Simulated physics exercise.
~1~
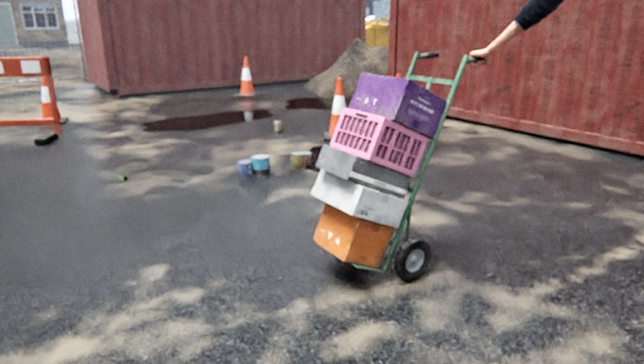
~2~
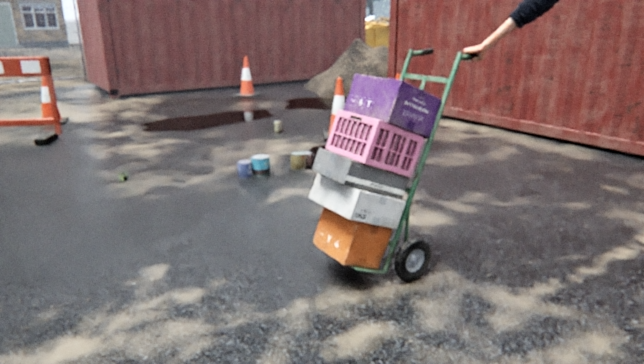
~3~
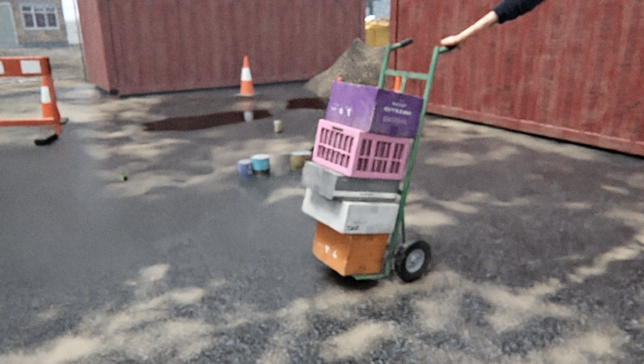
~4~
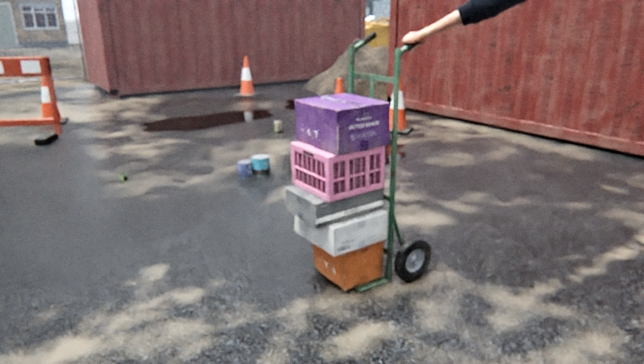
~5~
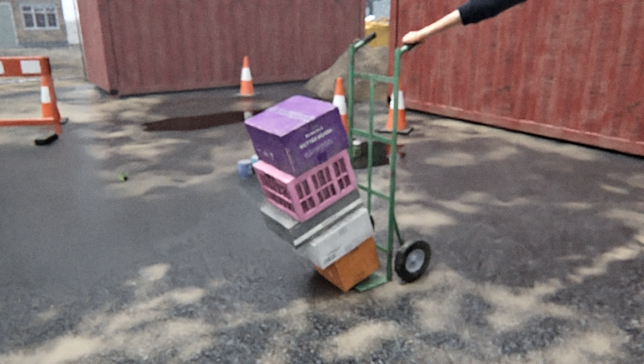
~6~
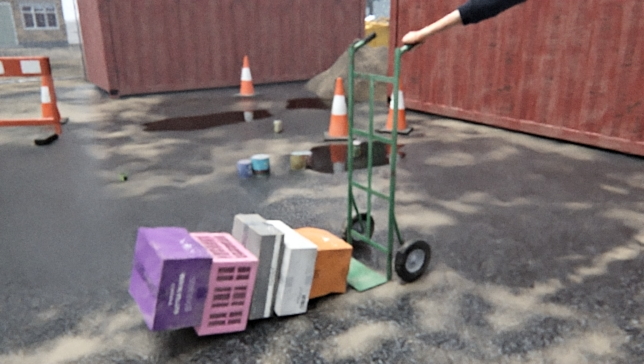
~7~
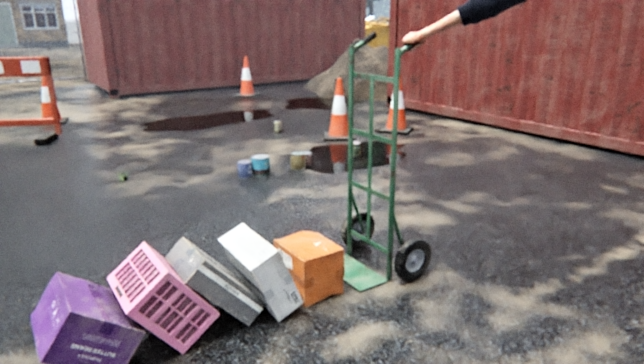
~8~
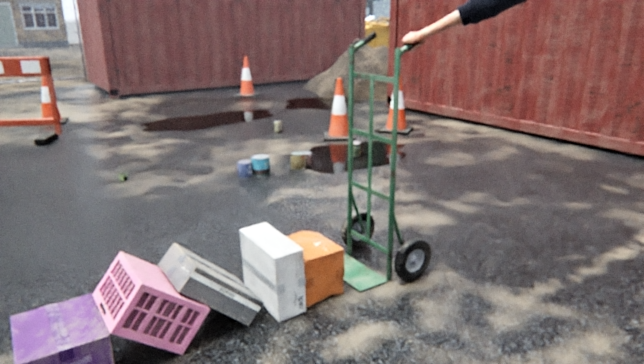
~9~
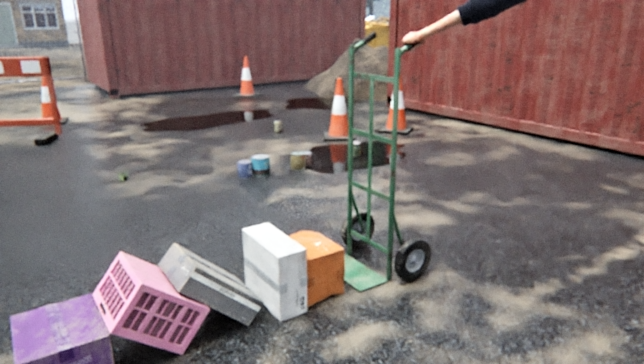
In a yard with red containers and traffic cones, a hand swung a loaded green sack truck upright, and its stack of boxes and a pink crate toppled left, ending in a row on the ground with the orange box nearest the plate.
